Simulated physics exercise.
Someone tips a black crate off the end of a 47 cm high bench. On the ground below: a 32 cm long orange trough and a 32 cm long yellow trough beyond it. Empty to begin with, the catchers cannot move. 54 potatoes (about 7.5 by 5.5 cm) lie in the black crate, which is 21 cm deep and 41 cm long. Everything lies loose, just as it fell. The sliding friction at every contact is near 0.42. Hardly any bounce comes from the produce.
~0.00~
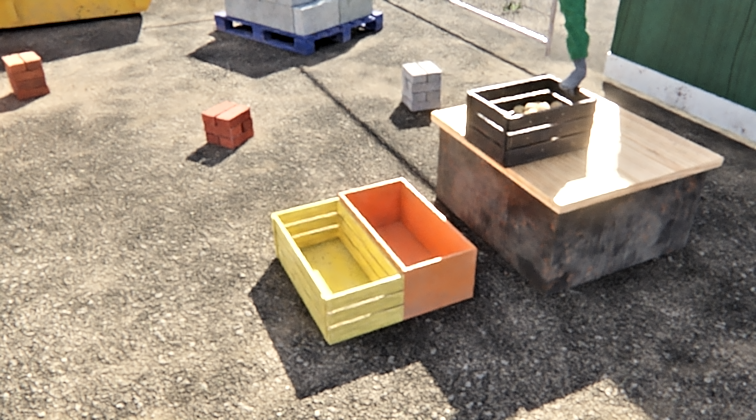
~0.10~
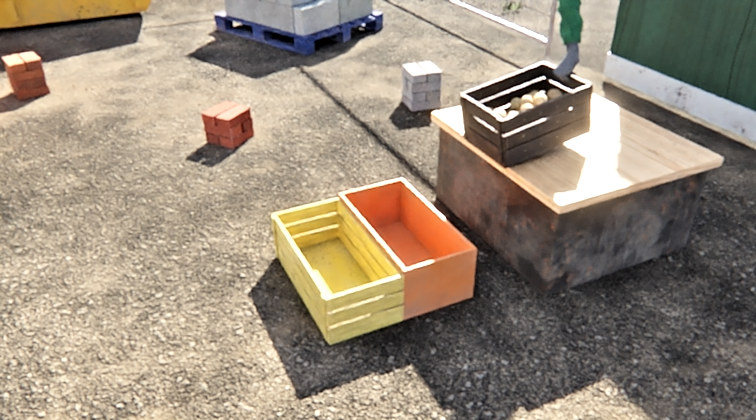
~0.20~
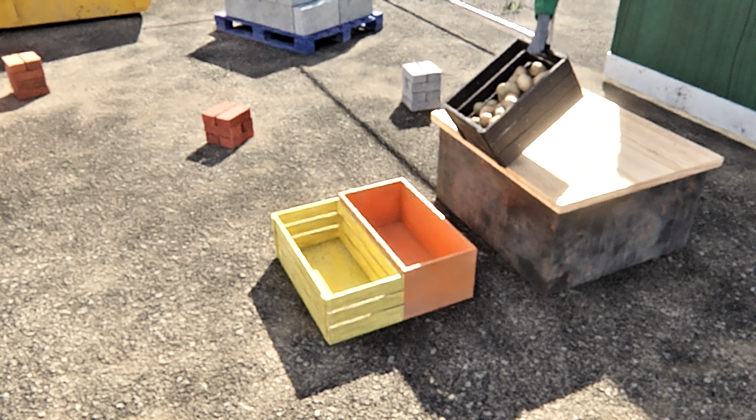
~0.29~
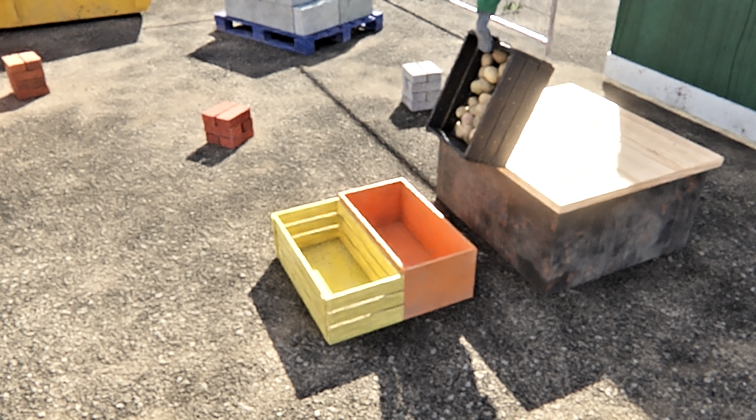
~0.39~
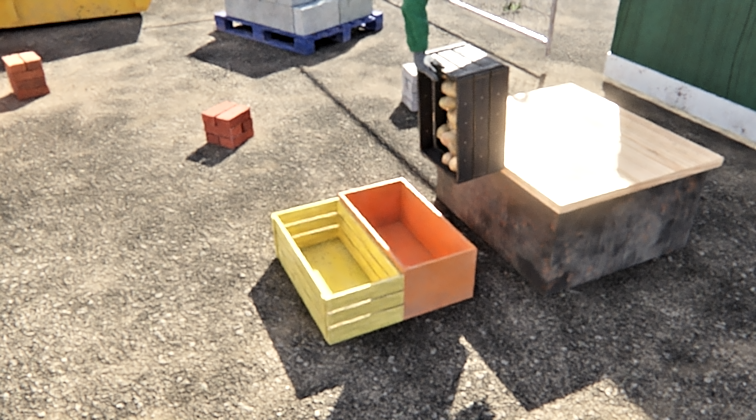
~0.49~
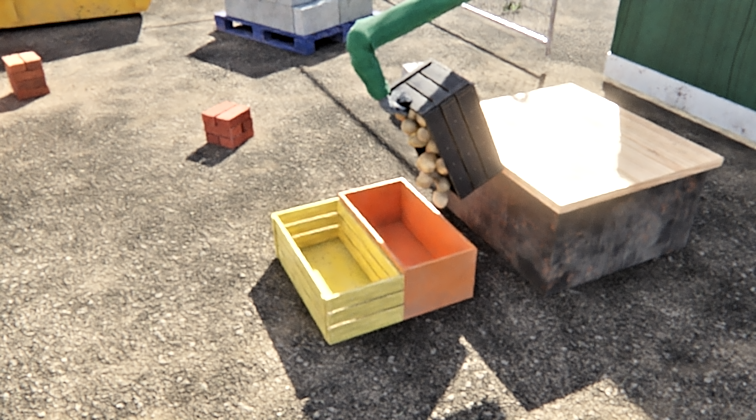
Sunlit gravel yard, a green-sleeved arm tilting a black crate of potatoes past upright off a bench beside orange and yellow troughs.
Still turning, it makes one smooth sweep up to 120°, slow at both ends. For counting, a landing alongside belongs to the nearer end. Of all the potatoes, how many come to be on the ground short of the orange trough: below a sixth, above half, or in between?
I'd put the share on the ground short of the orange trough at fewer than a sixth.
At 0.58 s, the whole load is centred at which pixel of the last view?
Centre: Approx. (412, 178).
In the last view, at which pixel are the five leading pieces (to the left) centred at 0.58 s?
They'd be centred about (369, 177) in the last picture.
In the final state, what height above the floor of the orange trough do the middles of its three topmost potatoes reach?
I'd say near 10 cm.
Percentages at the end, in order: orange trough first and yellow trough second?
My estimate is some 65 per cent, then some 35 per cent.
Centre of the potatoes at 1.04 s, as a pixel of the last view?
Centre: Approx. (384, 262).
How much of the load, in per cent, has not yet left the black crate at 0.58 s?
Around 25 per cent of the load.
After 0.58 s, tilt 120°; 13 still in the black crate, 5 in the orange trough and 36 in the air.
After 0.69 s, tilt 120°; 5 still in the black crate, 25 in the orange trough, 12 in the yellow trough and 12 in the air.
After 0.84 s, tilt 120°; 33 in the orange trough, 18 in the yellow trough and 3 in the air.
Outcome (at 1.04 s), 35 in the orange trough and 19 in the yellow trough. Asked share, 0 of 54, 0 per cent.
